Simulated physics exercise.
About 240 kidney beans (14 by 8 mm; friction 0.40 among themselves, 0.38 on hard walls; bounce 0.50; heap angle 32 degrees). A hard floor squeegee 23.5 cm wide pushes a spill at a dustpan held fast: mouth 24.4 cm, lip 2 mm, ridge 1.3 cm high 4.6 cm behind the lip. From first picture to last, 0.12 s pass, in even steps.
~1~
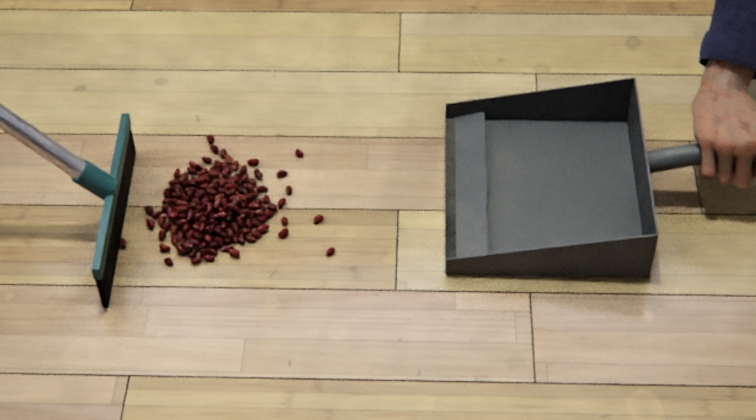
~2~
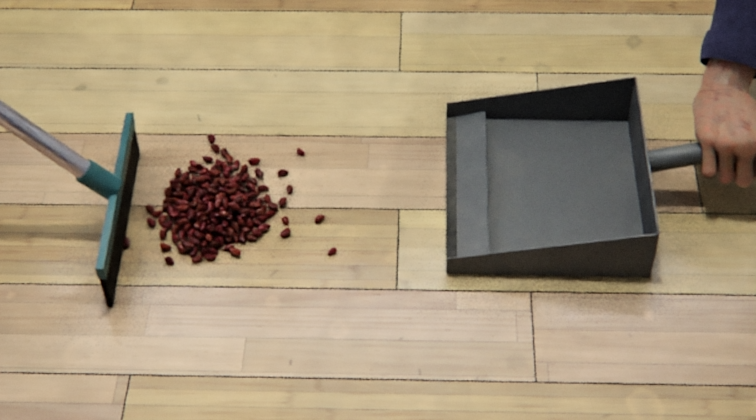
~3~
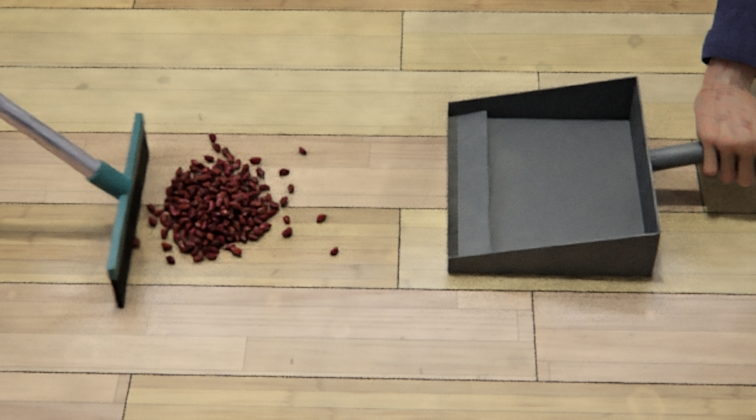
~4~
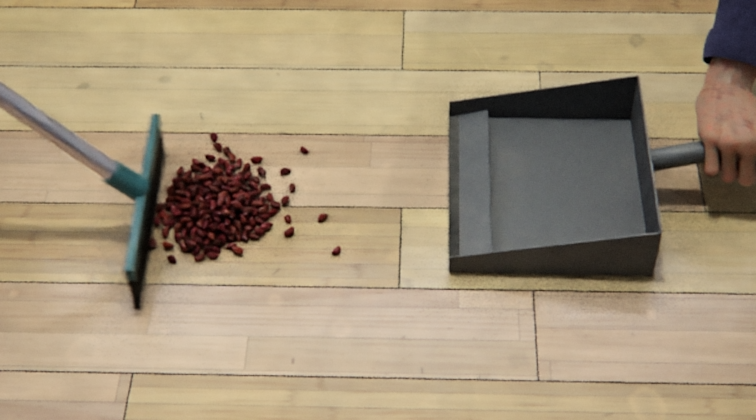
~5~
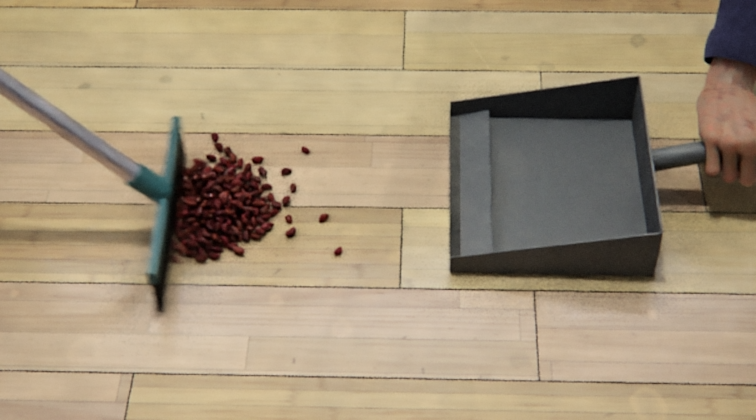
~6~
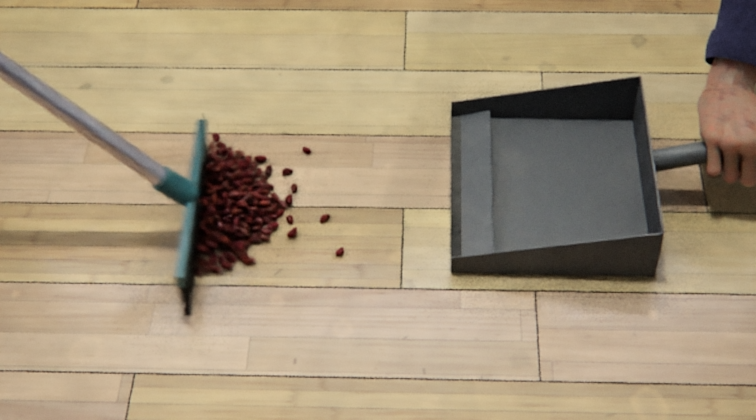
To begin with, a teal squeegee stands on a wooden floor to the left of a loose pile of dark red beans, while a hand at the right holds a gray dustpan still. The squeegee slides right, meets the pile and pushes its left side inward, bunching the beans against the blade.
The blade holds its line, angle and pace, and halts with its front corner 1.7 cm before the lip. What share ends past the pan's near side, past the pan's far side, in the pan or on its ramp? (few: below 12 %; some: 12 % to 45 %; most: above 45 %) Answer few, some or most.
Near side some, far side few, pan most.
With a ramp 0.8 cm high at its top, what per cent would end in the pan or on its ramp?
In that case some 55 per cent.
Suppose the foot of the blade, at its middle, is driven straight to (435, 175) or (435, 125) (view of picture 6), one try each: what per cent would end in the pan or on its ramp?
Some 65 and 50 per cent.
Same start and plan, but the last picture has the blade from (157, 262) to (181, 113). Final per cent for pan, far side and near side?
Pan 55, far 5, near 10.
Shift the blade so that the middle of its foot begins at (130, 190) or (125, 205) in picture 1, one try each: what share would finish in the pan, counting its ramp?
About 60 and 55 per cent.
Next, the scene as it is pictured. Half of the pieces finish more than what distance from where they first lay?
About 32 cm.
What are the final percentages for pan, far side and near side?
Near side 20; far side 5; pan 50.
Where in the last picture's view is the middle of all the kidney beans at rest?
Around (478, 218).
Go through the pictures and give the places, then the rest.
In the first picture, blade from (98, 274) to (126, 123), moved 0.0 cm, 0 of the pieces shifted so far; middle of the pieces at (219, 206); pan at (559, 194).
In the second picture, blade from (102, 273) to (130, 122), moved 0.4 cm, 0 of the pieces shifted so far; middle of the pieces at (220, 206).
In the third picture, blade from (113, 274) to (140, 122), moved 1.4 cm, 1 of the pieces shifted so far; middle of the pieces at (222, 205).
In the fourth picture, blade from (130, 275) to (156, 123), moved 3.2 cm, 5 of the pieces shifted so far; middle of the pieces at (223, 204).
In the fifth picture, blade from (153, 278) to (177, 126), moved 5.6 cm, 77 of the pieces shifted so far; middle of the pieces at (225, 204).
In the sixth picture, blade from (181, 282) to (203, 129), moved 8.5 cm, 223 of the pieces shifted so far; middle of the pieces at (236, 197); pan at (564, 192).
Then, 0.13 s after the last picture, middle of the blade 14 cm from the lip; 0 % over the lip, far side 0 %, near side 10 %.
Then, 0.21 s after the last picture, middle of the blade 5 cm from the lip; 0 % over the lip, far side 5 %, near side 15 %.
Then, 0.43 s after the last picture, middle of the blade 2 cm from the lip; 50 % over the lip, far side 5 %, near side 20 %.
In the end, near side 20 %, far side 5 %, pan 50 %, in front of the lip or behind the blade 25 %.
